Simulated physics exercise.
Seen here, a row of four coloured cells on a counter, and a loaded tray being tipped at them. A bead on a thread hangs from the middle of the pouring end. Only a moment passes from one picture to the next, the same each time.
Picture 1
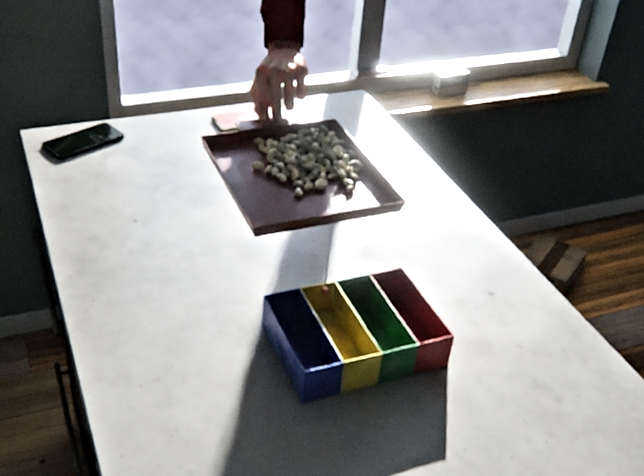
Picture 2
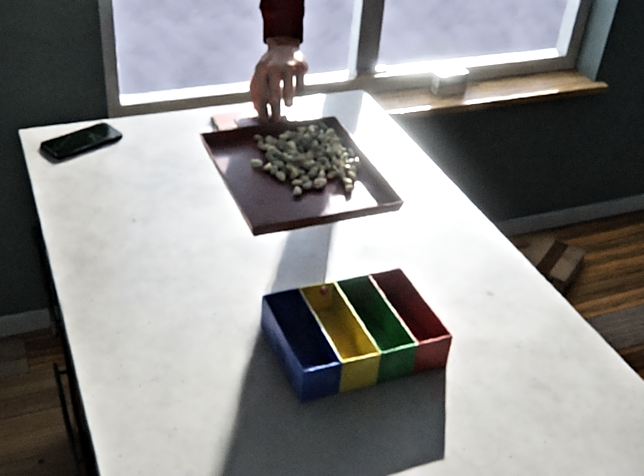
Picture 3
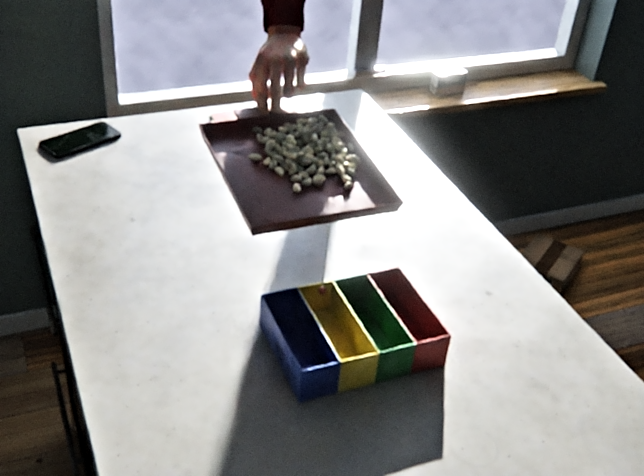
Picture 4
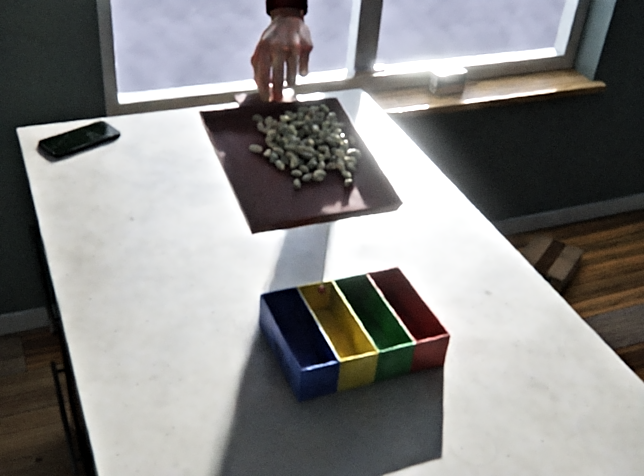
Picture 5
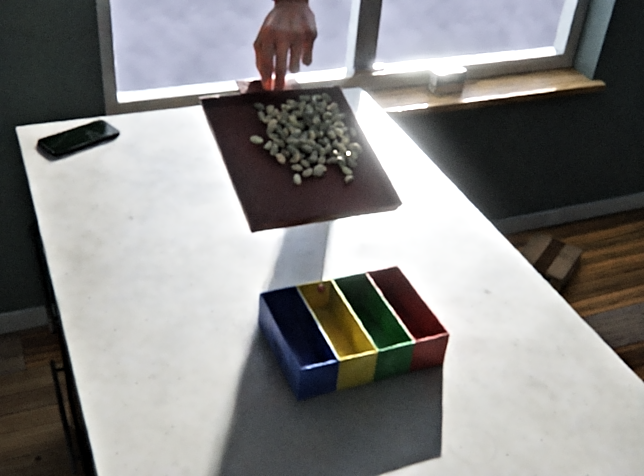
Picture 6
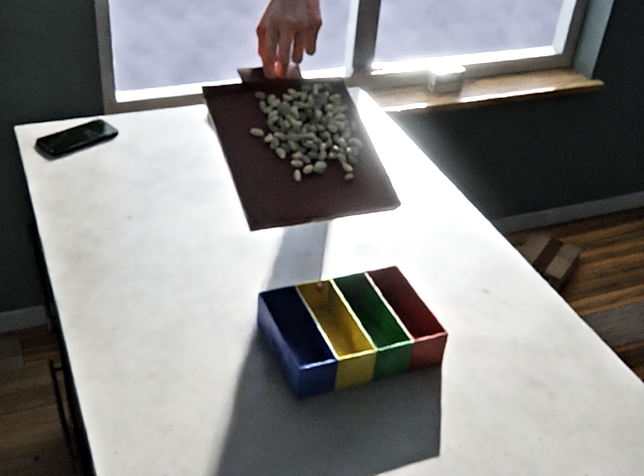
The clip shows a hand at the far edge of a dark tray of pale beans, behind a box with blue, yellow, green and red cells on a white counter; the hand gradually raises the tray's far end.
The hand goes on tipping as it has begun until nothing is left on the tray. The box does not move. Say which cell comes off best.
The green cell gets the most.
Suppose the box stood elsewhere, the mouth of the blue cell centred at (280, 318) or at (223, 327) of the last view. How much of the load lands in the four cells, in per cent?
First some 90, then 50 per cent.
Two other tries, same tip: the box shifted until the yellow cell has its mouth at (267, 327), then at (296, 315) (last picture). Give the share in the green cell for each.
The first gives 20 %, the second 30 %.
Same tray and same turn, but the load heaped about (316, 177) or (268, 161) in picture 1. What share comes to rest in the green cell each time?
Near 30 % and 20 %.
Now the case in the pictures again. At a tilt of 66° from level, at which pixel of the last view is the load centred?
Near (354, 200).
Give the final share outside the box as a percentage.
It comes to 0 per cent or so.
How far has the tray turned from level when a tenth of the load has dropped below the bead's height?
Around 75° of tilt.
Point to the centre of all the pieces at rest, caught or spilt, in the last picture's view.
At about (366, 347).
Soon, tray tipped steeply; most on the tray; a stray few in the green cell; a small part falling or outside the box.
A while on, tray tipped past a quarter turn; about half on the tray; about a quarter in the green cell; a small part in the yellow cell; a small part in the red cell; a small part in the blue cell; a small part falling or outside the box.
Towards the end, tray tipped past a quarter turn; about a third in the green cell; about a quarter in the yellow cell; about a quarter in the red cell; a small part in the blue cell; a small part falling or outside the box.
Finally, tray tipped past a quarter turn; about a third in the green cell; about a quarter in the yellow cell; about a quarter in the red cell; a small part in the blue cell; a small part outside the box.
